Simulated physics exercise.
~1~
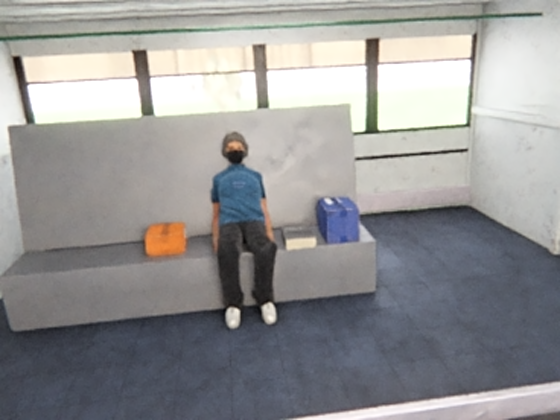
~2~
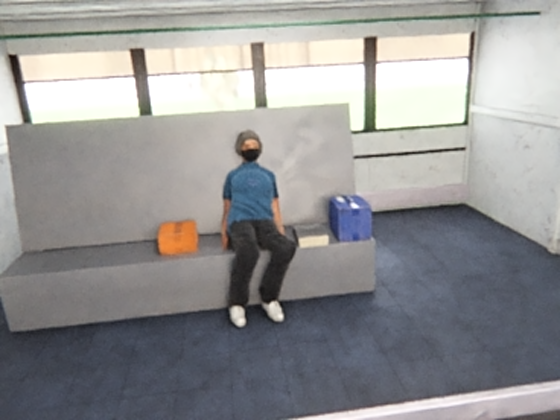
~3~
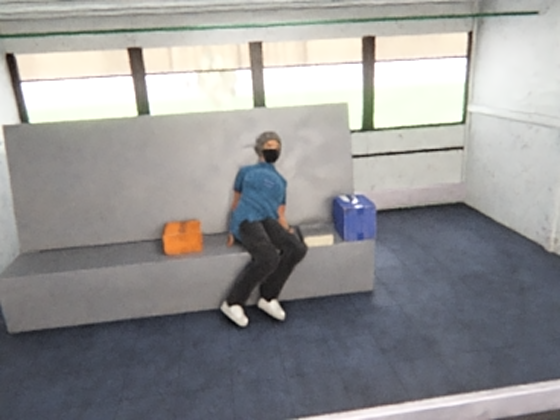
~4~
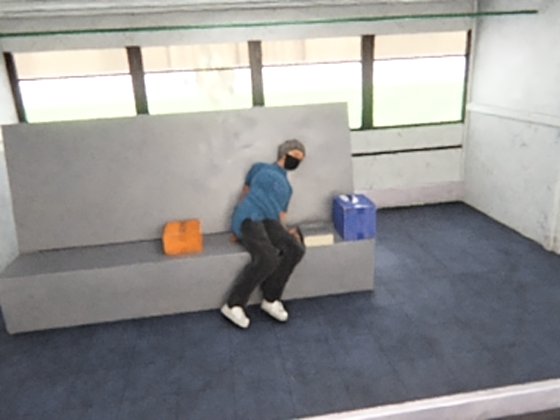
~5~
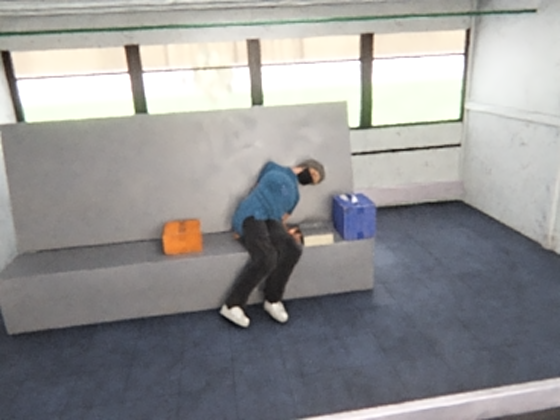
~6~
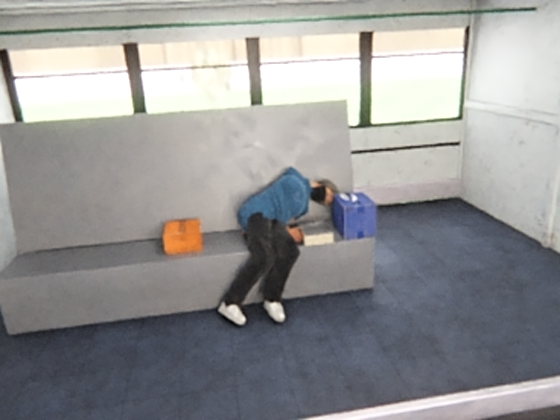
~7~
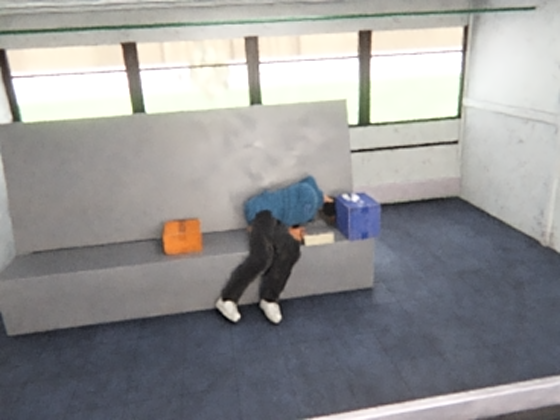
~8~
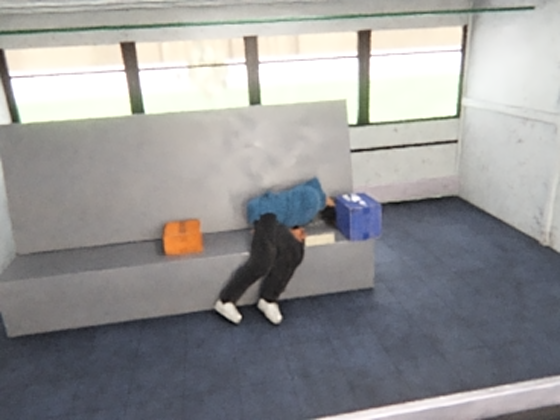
A person in a blue shirt, dark trousers, grey cap and black mask sits on a long grey side bench in a metro car, seen from the front and slightly above. An orange carton rests to the left, with a grey folder and a blue holdall to the right, below a row of windows. The luggage slides a little to the right along the seat and stops, while the sleeper shifts the same way. The limp torso then tips steadily rightward, head dropping toward the holdall. Finally the sleeper lies slumped sideways, hips still seated, and all three items remain on the bench.
